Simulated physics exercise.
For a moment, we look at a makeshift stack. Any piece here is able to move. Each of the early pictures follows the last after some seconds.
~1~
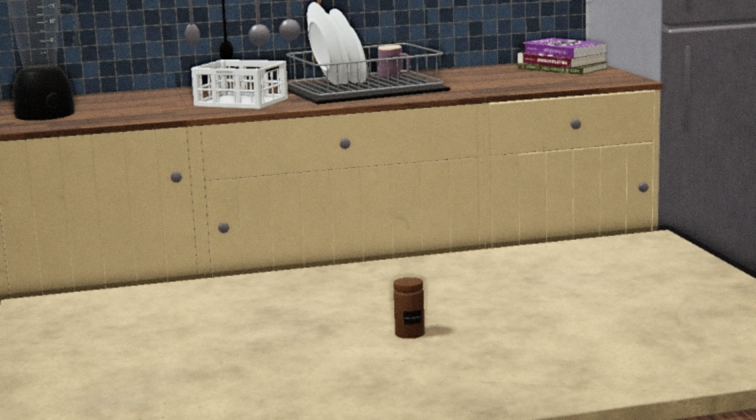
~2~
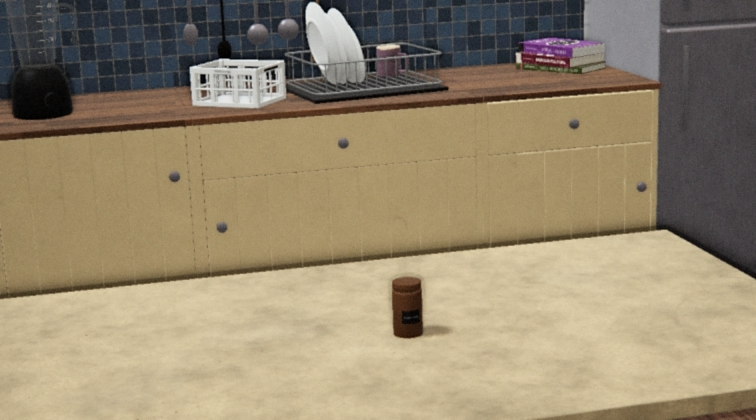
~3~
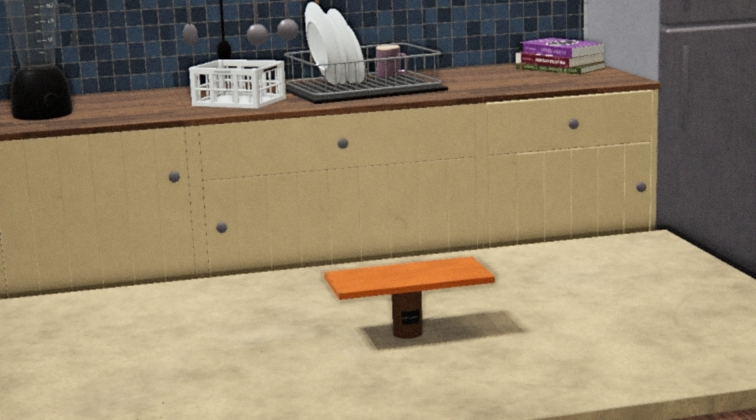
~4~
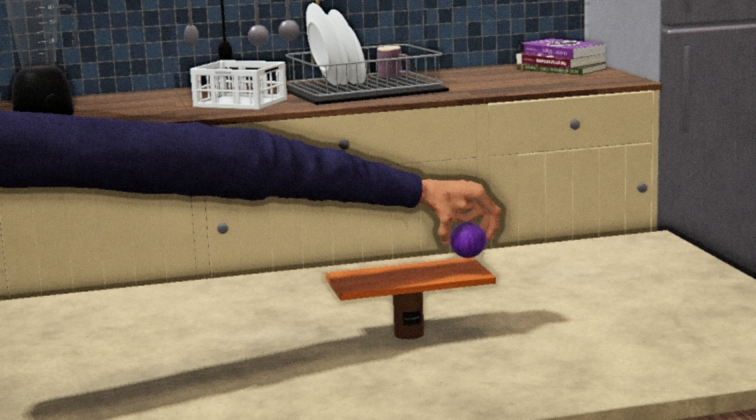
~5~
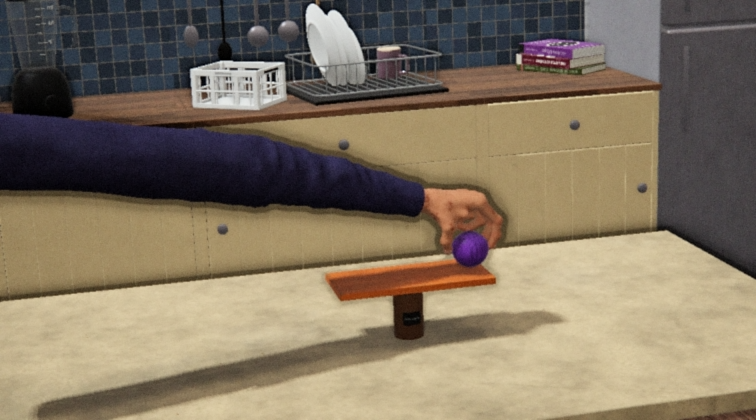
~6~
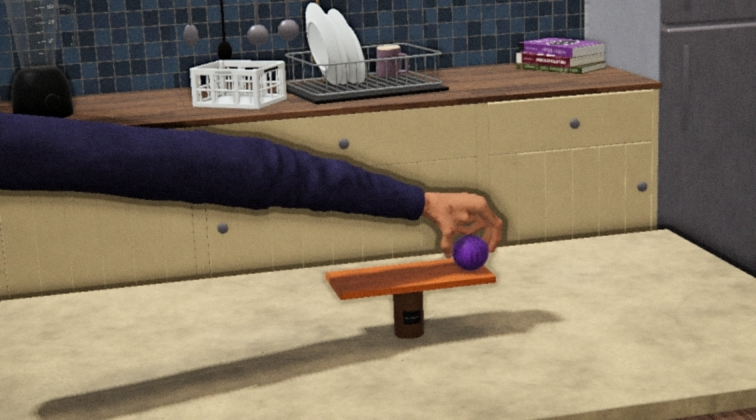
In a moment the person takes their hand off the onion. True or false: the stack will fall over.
True.
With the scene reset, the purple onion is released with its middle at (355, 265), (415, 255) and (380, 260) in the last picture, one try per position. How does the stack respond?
First time it falls over, second time it stays put, third time it stays put.
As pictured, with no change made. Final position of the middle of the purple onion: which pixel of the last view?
End position in the final view: Approximately (550, 306).
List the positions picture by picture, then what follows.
The last thing is not in view yet, in the first picture.
The last thing is not in view yet, in the second picture.
The last thing is not in view yet; orange board (408, 277), in the third picture.
On its way; purple onion (468, 240); orange board (410, 278), in the fourth picture.
On its way; purple onion (470, 249); orange board (409, 278), in the fifth picture.
Set down, still held; purple onion (470, 253); orange board (410, 277), in the sixth picture.
Then, 0.40 s later than the last frame, purple onion now fallen; orange board tilted by 44°.
Then, 0.60 s later than the last frame, orange board tilted by 33°; brown shaker moved a little.
Then, 0.70 s later than the last frame, orange board now fallen; brown shaker moved a little.
When it is over, fallen, orange board and purple onion; brown shaker as before. End places, in pixels of the last picture, purple onion near (550, 306). The stack gives way.
